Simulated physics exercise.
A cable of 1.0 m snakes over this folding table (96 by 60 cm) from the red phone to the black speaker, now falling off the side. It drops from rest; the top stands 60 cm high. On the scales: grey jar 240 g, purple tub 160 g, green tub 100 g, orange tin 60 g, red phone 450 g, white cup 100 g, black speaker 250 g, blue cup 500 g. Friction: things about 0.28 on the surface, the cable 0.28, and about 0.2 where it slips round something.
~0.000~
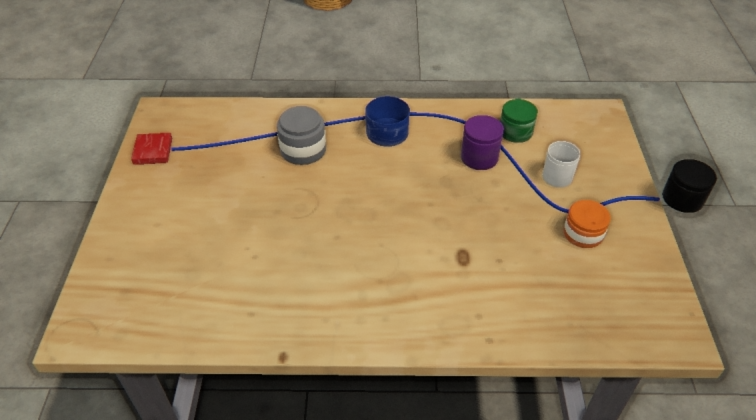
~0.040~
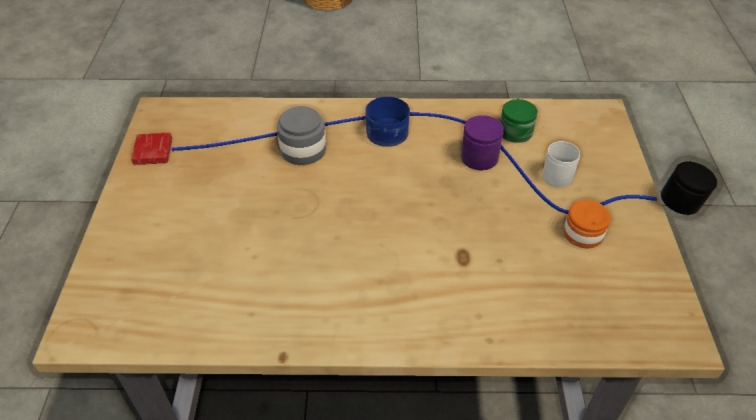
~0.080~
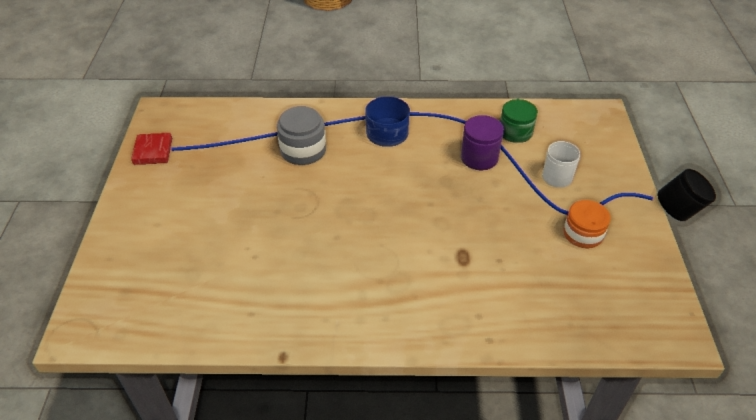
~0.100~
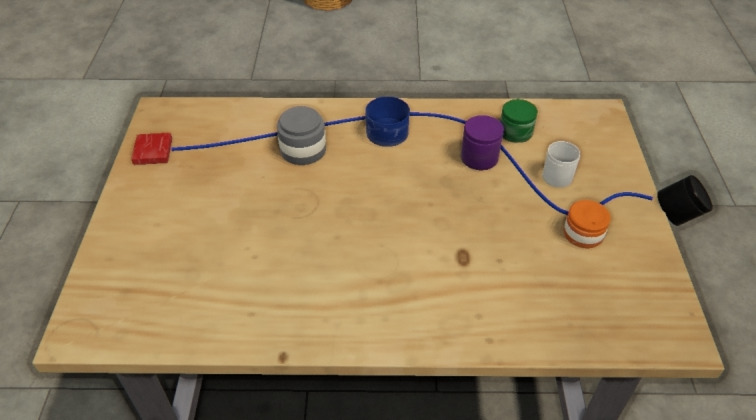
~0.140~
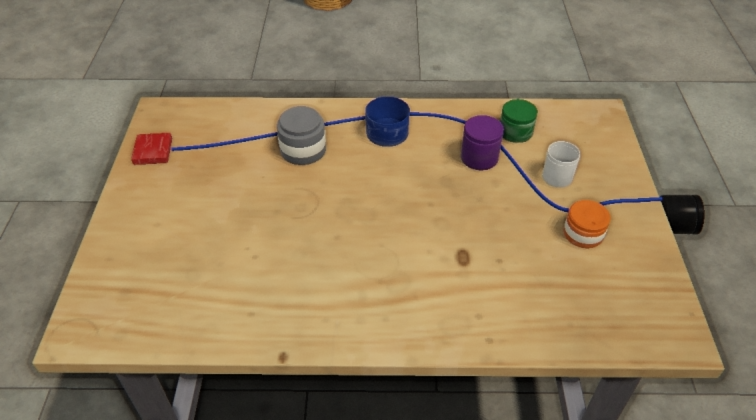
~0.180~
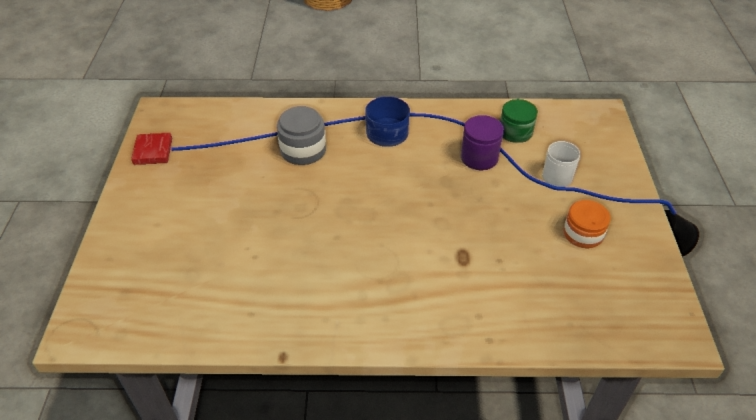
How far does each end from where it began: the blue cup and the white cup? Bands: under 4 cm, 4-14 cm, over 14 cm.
Result: Blue cup hardly moves, white cup ends far away.
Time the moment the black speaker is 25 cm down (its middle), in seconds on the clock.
About: 0.60 s.
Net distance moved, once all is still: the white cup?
White cup off the top.
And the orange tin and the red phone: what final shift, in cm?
About: Orange tin 0 cm, red phone 20 cm.
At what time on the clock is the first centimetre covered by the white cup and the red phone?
White cup 0.24 s, red phone 0.26 s.
After 0.4 s, the cable's tail end at (197, 144); white cup 21 cm off its start, blue cup 1 cm off its start, black speaker over the edge.
After 0.7 s, the cable's tail end at (218, 141); white cup over the edge, blue cup 1 cm off its start, black speaker over the edge.
After 0.9 s, the cable's tail end at (238, 139); white cup over the edge, blue cup 1 cm off its start at (387, 115), black speaker over the edge.
After 1.2 s, the cable's tail end at (259, 136); white cup over the edge, blue cup 1 cm off its start, red phone 16 cm off its start.
After 2.4 s, the cable's tail end at (287, 133); white cup over the edge, blue cup 1 cm off its start at (388, 115), red phone 21 cm off its start at (268, 129), black speaker over the edge.
